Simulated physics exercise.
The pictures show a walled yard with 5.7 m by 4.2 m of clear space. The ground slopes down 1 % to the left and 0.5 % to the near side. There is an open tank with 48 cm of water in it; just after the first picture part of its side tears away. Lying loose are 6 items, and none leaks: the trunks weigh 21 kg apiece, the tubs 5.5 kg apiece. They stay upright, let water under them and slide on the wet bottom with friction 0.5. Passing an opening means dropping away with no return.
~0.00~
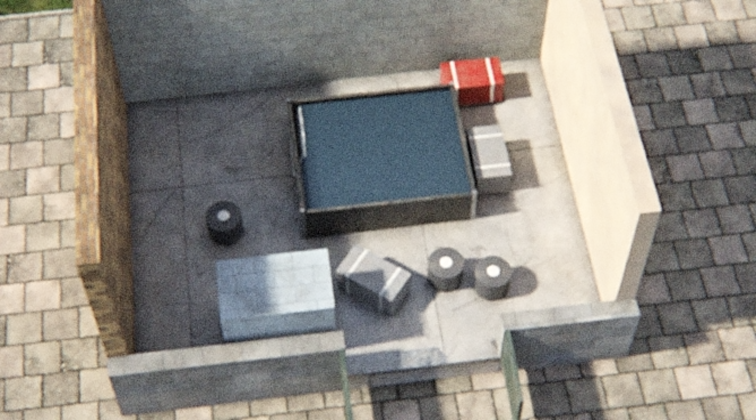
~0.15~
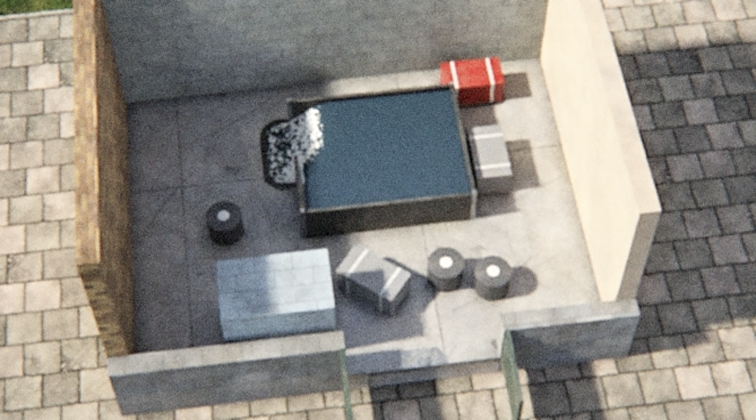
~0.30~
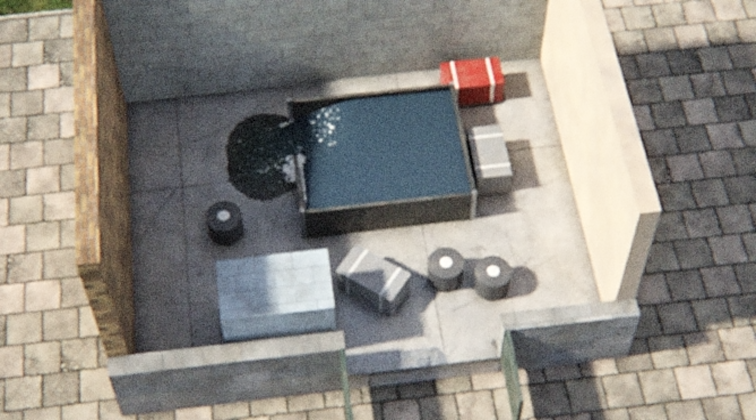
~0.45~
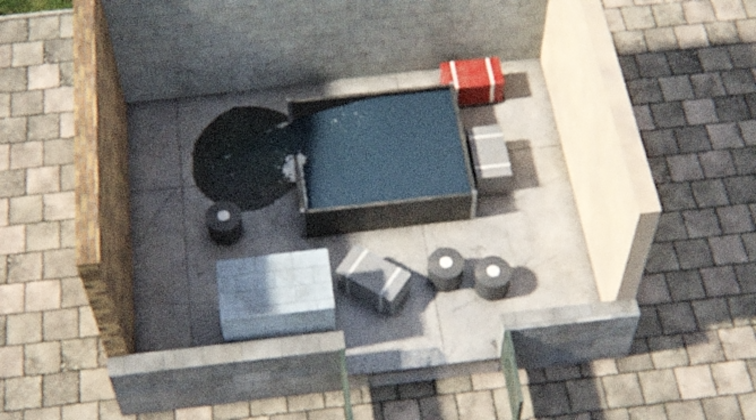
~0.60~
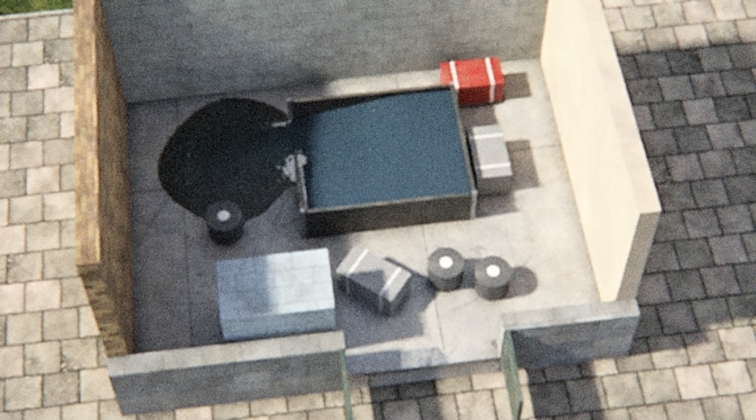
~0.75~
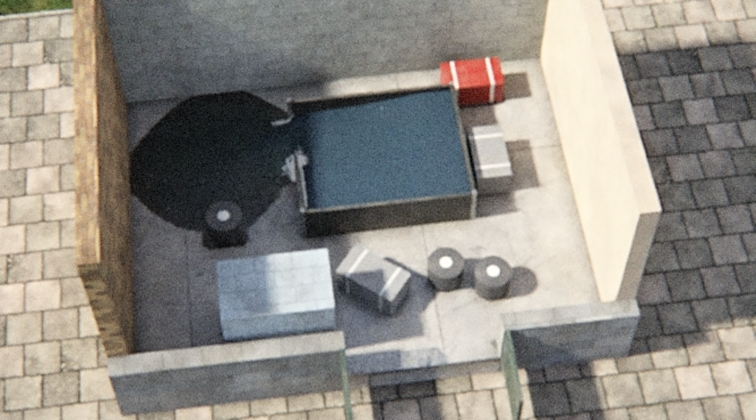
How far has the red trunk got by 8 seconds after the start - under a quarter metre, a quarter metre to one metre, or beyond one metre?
Its move will be negligible.
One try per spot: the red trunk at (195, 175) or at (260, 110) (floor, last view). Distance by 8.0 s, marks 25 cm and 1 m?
One try each gives this: It wanders off a long way, then it wanders off a long way.
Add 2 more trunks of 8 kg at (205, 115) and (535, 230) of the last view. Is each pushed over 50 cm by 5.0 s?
First far enough, second not far enough.
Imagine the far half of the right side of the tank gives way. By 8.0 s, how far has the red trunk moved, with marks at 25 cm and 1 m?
In that scenario the red trunk would have been washed far off.
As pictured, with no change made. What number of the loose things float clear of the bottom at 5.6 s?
By my count, 0.
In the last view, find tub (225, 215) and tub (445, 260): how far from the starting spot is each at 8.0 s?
Respectively: 100 cm / 40 cm.
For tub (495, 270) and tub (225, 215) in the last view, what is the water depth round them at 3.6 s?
First about 0 cm, second about 3 cm.
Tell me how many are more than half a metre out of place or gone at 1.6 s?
Tally: 0.
After 1.6 s the red trunk is near (473, 73), 0.0 m from its start, aground; 0 of 6 are out; 0 afloat.
After 3.6 s the red trunk is near (473, 73), 0.0 m from its start, aground; 0 of 6 are out; 0 afloat.
After 5.6 s the red trunk is near (473, 73), 0.0 m from its start, aground; 0 of 6 are out; 0 afloat.
After 8.0 s the red trunk is near (473, 73), 0.0 m from its start, aground; 0 of 6 are out; 1 afloat.
